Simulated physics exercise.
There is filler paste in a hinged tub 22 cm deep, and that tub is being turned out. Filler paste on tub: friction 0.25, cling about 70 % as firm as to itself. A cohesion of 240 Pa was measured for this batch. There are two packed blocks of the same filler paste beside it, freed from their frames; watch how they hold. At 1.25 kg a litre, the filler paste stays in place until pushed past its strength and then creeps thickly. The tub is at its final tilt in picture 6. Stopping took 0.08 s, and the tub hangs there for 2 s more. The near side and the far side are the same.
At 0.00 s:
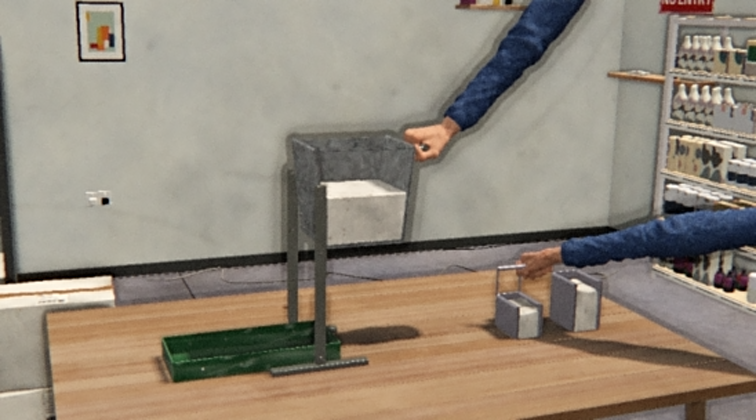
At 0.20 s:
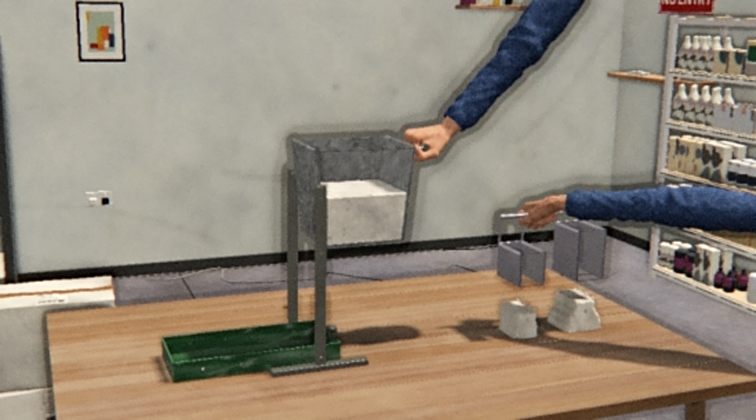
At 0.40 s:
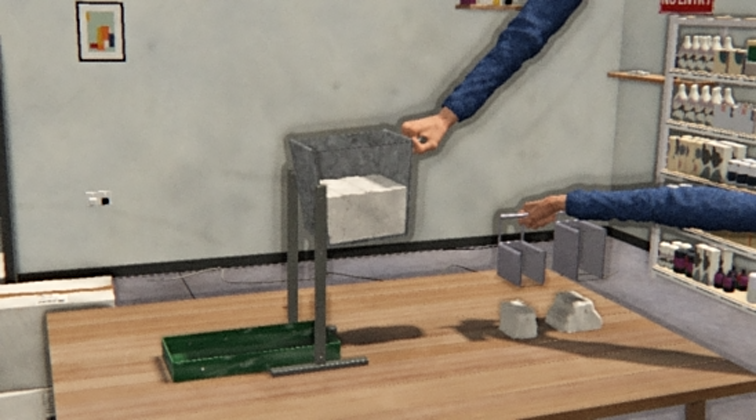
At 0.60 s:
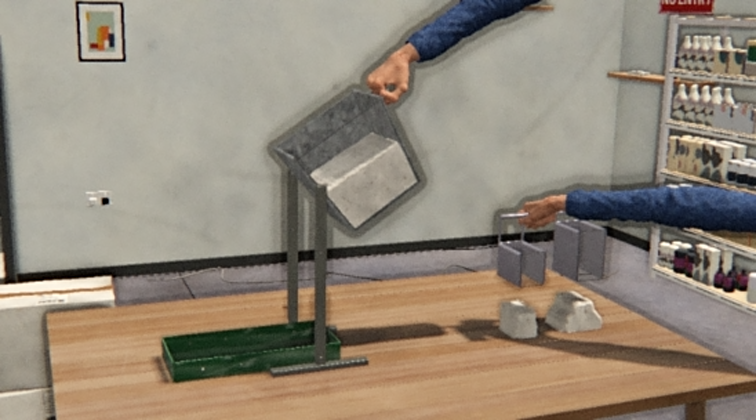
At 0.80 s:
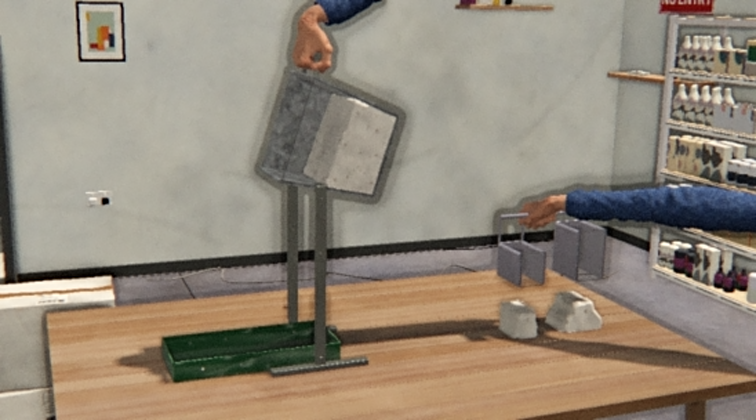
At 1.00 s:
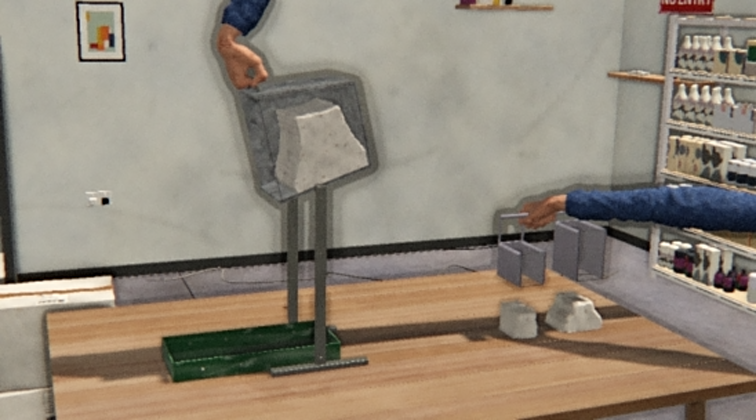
At first, a hand grips a grey tub of pale paste on a stand above a green tray, while another lifts the casings off two small blocks, which sag slightly, the right one more. The first hand then swings the tub far over leftward, and the paste inside shifts into a lopsided lump.
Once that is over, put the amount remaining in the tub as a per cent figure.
The amount remaining comes to about 0 %.
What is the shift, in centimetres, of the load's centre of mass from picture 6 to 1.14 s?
About 10 cm.
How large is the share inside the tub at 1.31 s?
Close to 35 in a hundred.
After 1.14 s, the tub is at 103 degrees and holds 73 %.
After 1.31 s, the tub is at 103 degrees and holds 35 %.
After 1.48 s, the tub is at 103 degrees and holds 22 %.
After 1.65 s, the tub is at 103 degrees and holds 3 %.
After 3.00 s, the tub is at 103 degrees and holds 0 %.
